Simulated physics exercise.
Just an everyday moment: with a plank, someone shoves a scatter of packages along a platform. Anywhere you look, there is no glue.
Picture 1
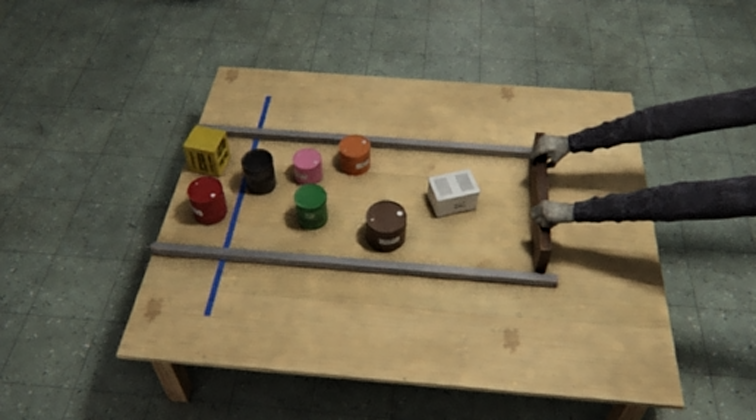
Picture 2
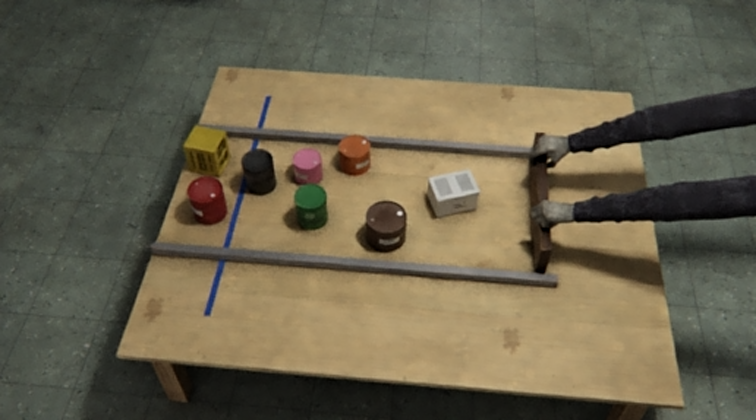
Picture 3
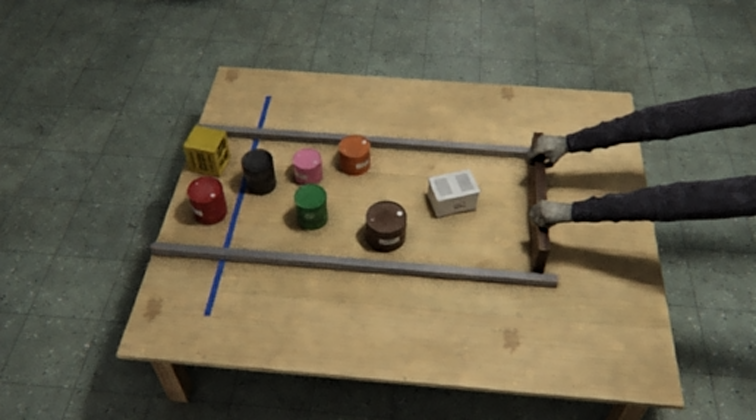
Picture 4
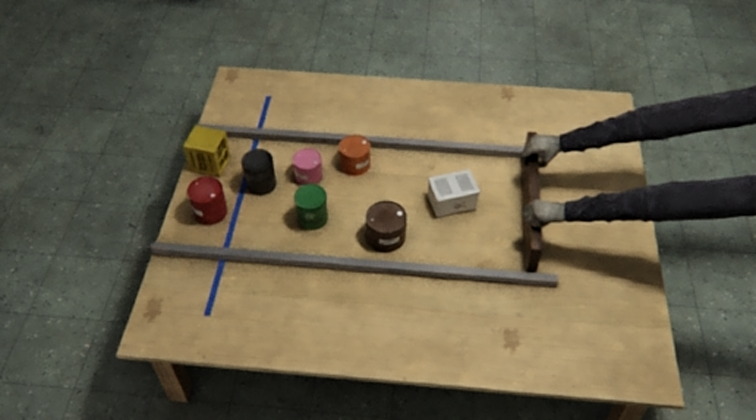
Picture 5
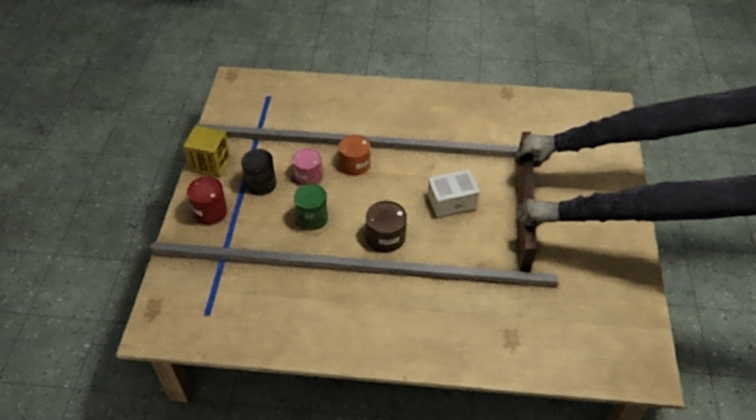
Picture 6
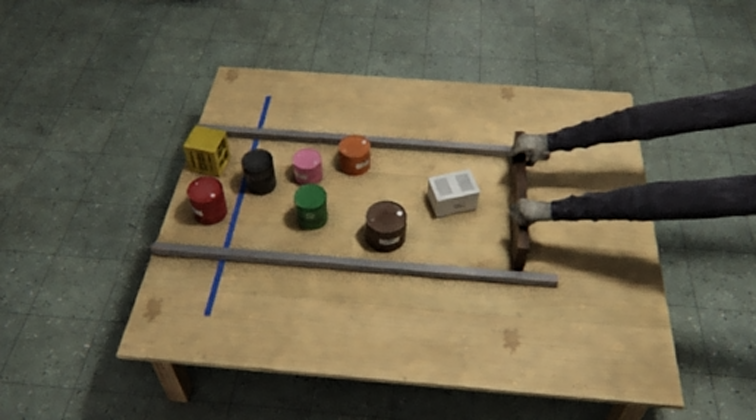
In the video, two hands hold a dark plank upright between two gray rails on a wooden table and slide it slightly left toward a white box, while the colored containers and yellow crate near a blue line stay still.
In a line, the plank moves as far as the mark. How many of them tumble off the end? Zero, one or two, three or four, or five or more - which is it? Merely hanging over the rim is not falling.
The right band is one or two.
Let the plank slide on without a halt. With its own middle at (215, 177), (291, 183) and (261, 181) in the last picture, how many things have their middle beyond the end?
The counts would come out as 4, 0 and 0.
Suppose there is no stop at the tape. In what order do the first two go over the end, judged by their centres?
The yellow crate leads and the black pail comes second.
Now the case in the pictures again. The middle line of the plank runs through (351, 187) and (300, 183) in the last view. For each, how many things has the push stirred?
The count reaches 5 first and 6 second.
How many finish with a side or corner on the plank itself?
The number is 4.
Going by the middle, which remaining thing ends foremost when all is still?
It's the black pail.
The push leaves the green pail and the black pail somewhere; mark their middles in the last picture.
The green pail settles near (221, 193); as for the black pail, near (183, 172).
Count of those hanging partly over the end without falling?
Tally: 1.
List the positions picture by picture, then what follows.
The first picture shows yellow crate (208, 151); red canister (208, 201); black pail (259, 173); plank (540, 201); tape (241, 193).
The second picture shows red canister (208, 201); green pail (312, 207).
The third picture shows black pail (259, 173); plank (538, 201).
The fourth picture shows yellow crate (208, 151); white tote (453, 194).
The fifth picture shows red canister (208, 201); pink canister (308, 167).
The sixth picture shows yellow crate (208, 151); red canister (208, 201); black pail (259, 173); plank (519, 200); tape (241, 193).
Early on, none off yet; yellow crate at rest near (208, 151); red canister at rest near (208, 201); black pail at rest near (259, 173).
Finally, the number that fall off is one or two; lost, yellow crate.
